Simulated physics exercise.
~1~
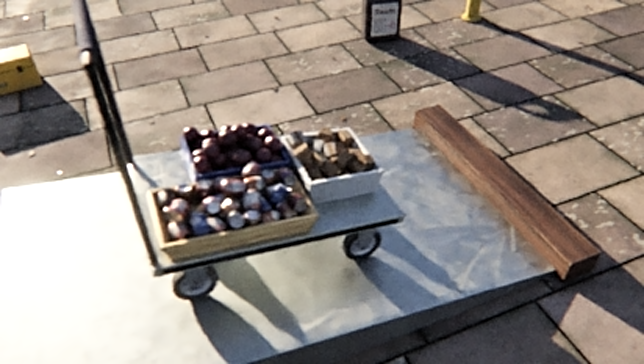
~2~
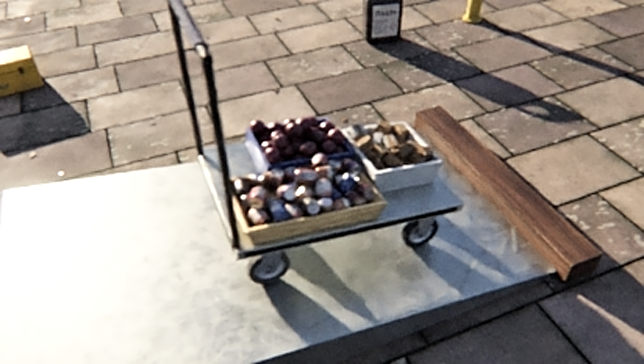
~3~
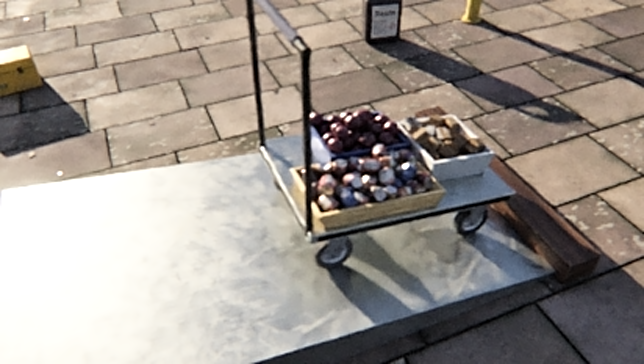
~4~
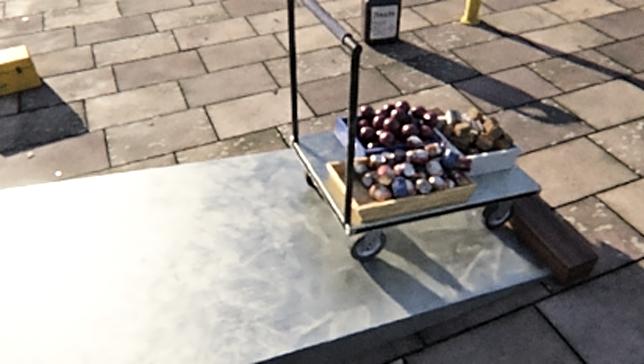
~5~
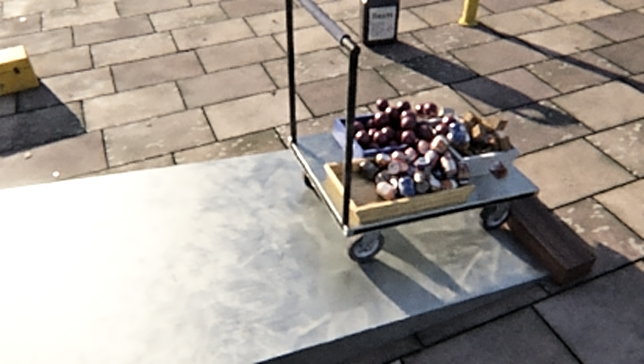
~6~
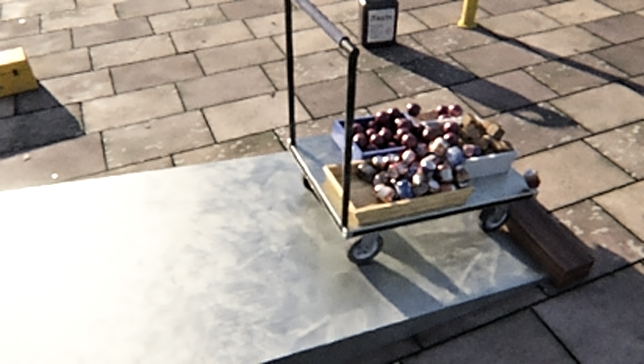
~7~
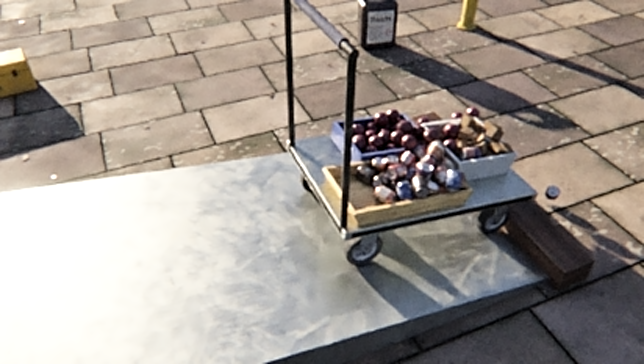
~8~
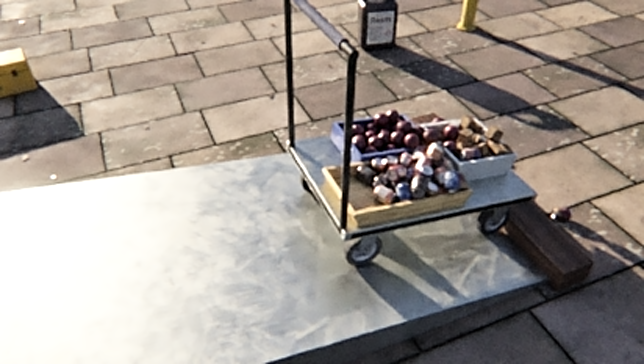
Flat cart with three tubs of small items rolling right down a ramp, stopping at a dark kerb as loose pieces spill.
